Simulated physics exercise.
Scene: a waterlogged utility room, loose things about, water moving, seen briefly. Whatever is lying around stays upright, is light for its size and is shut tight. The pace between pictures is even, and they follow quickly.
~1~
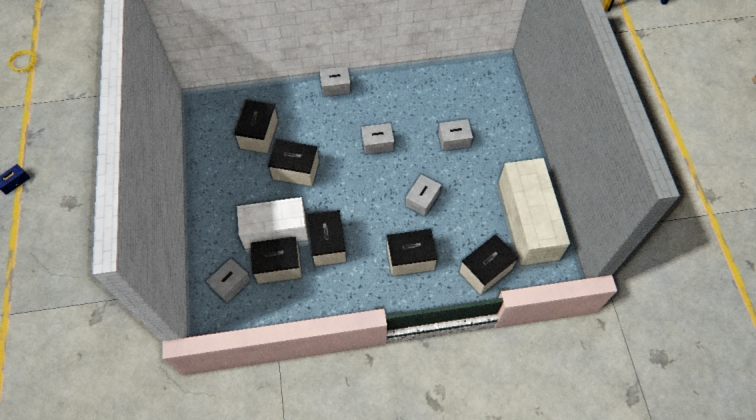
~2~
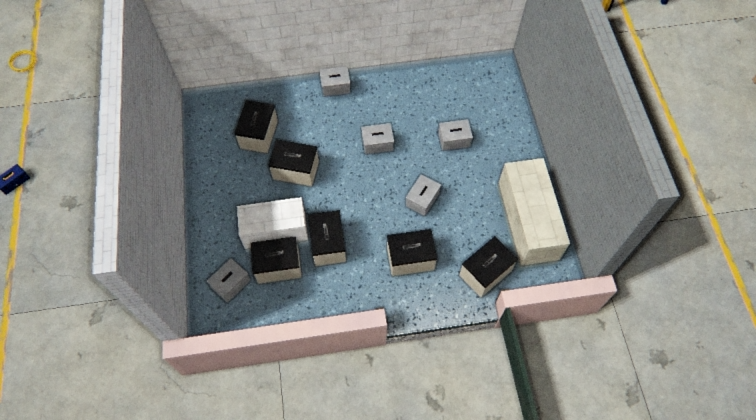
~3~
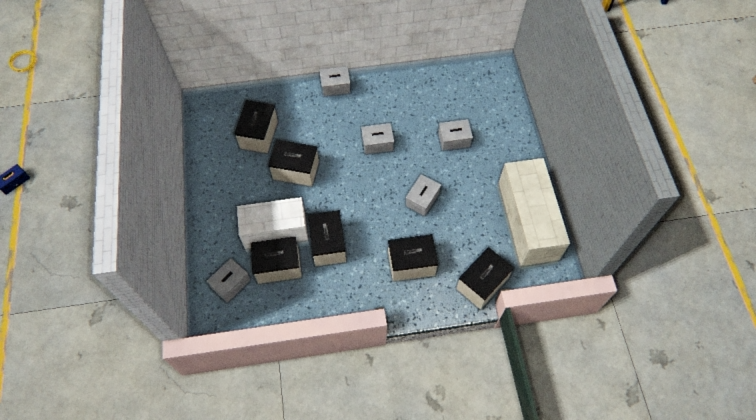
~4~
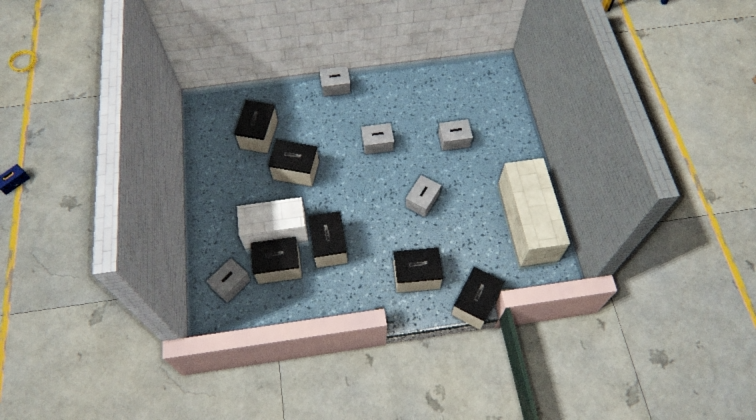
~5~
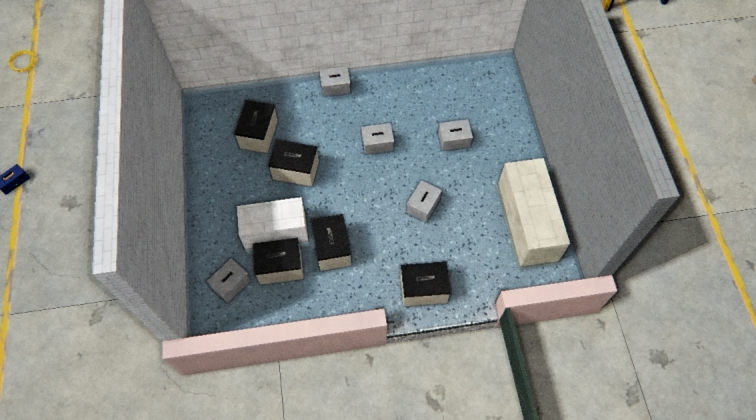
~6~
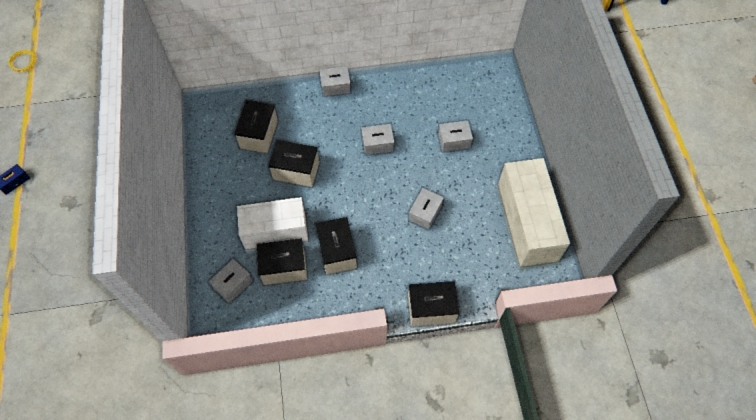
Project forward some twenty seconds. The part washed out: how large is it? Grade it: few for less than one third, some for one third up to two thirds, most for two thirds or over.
Grade: Most.
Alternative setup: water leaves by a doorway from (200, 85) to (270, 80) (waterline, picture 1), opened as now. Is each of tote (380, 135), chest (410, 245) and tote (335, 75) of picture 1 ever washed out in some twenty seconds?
Object one: Leaves; object two: Remains; object three: Leaves.
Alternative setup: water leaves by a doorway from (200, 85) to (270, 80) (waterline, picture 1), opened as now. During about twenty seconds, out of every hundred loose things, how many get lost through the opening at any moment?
Around 50 per cent.
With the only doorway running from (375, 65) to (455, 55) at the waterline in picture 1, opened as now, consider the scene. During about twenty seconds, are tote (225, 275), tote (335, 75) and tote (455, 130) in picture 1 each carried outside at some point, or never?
First held back, then flushed away, then flushed away.
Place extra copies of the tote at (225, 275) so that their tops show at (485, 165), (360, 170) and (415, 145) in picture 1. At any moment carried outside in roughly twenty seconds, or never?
Summary in sequence: Exits at some point, exits at some point, exits at some point.
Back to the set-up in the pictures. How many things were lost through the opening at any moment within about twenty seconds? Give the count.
It comes to 9.
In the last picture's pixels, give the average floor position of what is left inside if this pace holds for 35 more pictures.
Average floor point: Approx. (335, 136).
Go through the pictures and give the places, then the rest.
The first frame shows a chest at (412, 247), afloat; a tote at (424, 191) floats; 0 of 11 have shifted.
The second frame shows a chest at (412, 247) floats; a tote at (424, 191), afloat; 0 of 11 have shifted.
The third frame shows a chest at (413, 252) floats, close to its start; a tote at (424, 191) floats; 2 of 11 have shifted.
The fourth frame shows a chest at (418, 264) floats, close to its start; a tote at (424, 192) floats; 2 of 11 have shifted.
The fifth frame shows a chest at (426, 279) floats, a stride from its start; a tote at (424, 197) floats, close to its start; 4 of 11 have shifted.
The sixth frame shows a chest at (434, 299) floats, a stride from its start; a tote at (426, 205), afloat, close to its start; 5 of 11 have shifted.
A moment on, 2 of 11 are out; 9 afloat.
Next, 4 of 11 are out; 7 afloat.
Later, 9 of 11 are out; 2 afloat.
In the end, 9 of 11 are out; 2 afloat.
